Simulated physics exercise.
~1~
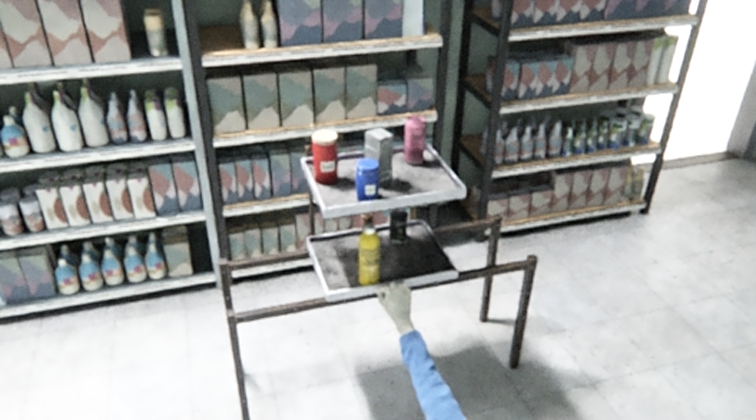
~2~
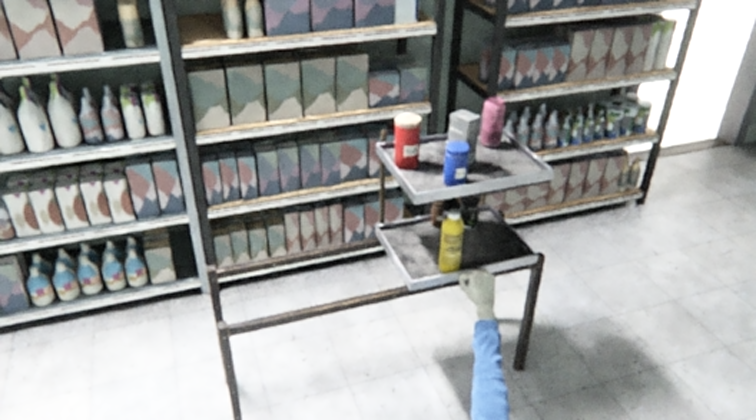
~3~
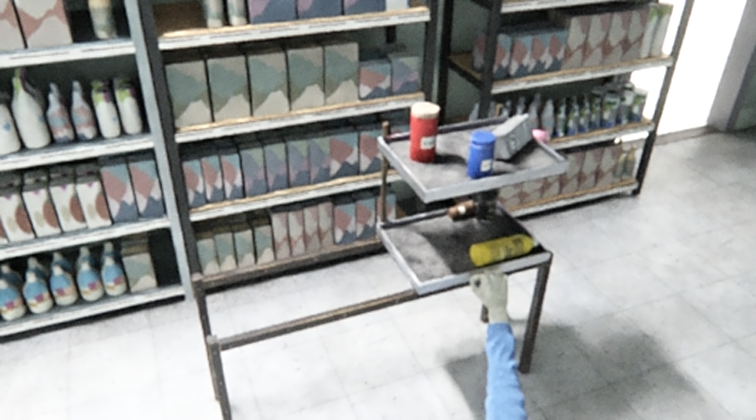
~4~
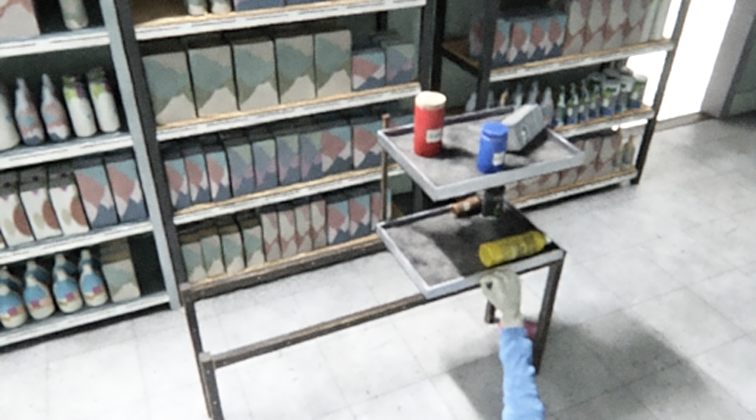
A two-tiered tray slides right, toppling the yellow bottle and grey carton while others stay upright.
